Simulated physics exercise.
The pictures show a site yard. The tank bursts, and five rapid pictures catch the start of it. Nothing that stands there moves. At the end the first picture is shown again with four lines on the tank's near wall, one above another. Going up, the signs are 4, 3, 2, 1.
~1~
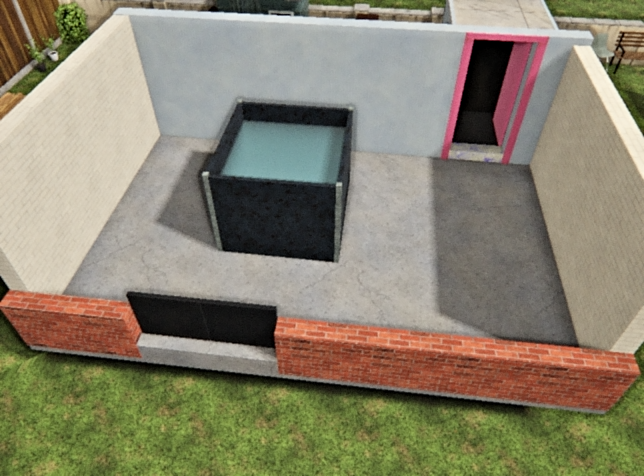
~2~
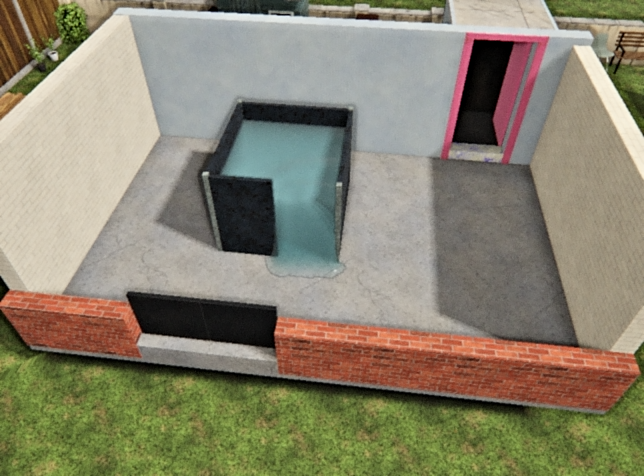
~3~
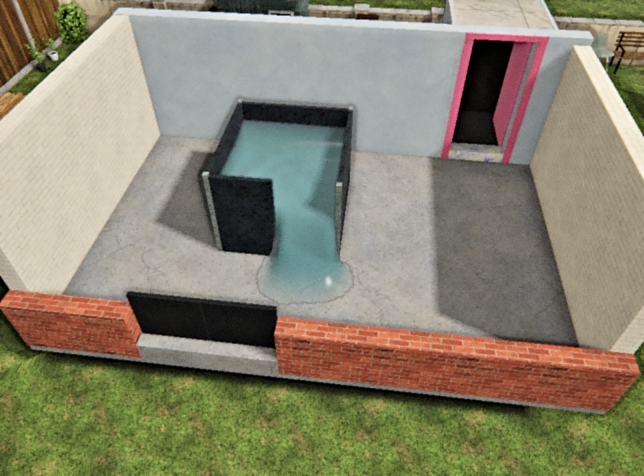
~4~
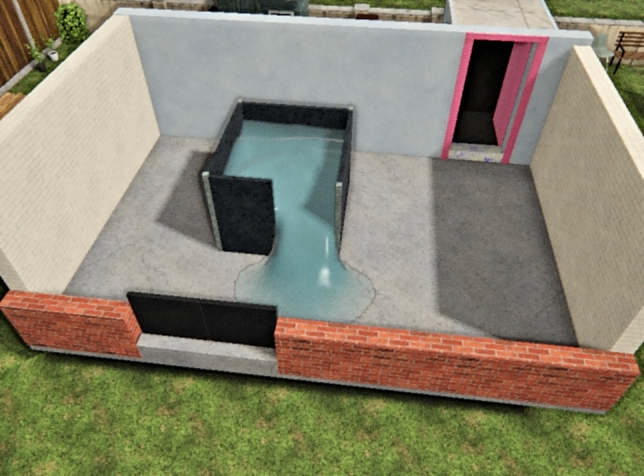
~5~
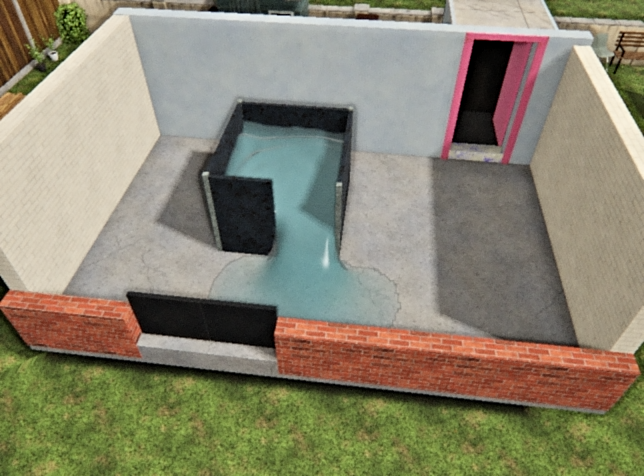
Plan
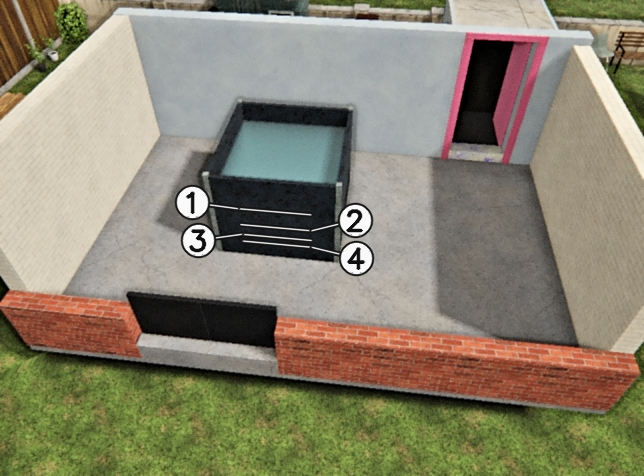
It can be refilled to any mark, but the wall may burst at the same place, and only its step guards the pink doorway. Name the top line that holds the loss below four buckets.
Use mark 1.
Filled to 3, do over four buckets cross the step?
No.
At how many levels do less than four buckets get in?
All of them.
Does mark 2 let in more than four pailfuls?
No, not at all.
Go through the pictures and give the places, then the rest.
Water in the tank at rest, its middle at (285, 157); foot of the pink doorway at (474, 160); shut gate at (203, 307), in the first frame.
In the second frame, 1 % of the ground under water, visible out to (272, 265).
In the third frame, 3 % of the ground under water, visible out to (340, 286).
In the fourth frame, 7 % of the ground under water, visible out to (363, 285).
In the fifth frame, 12 % of the ground under water, visible out to (380, 297).
In white, 1 at (274, 211); 2 at (275, 227); 3 at (276, 237); 4 at (277, 244); from the bottom up 4, 3, 2, 1.
Choosing 1, a splash gets over, under a bucket.
Choosing 2, nothing gets over.
Choosing 3, nothing gets over.
Choosing 4, nothing gets over.
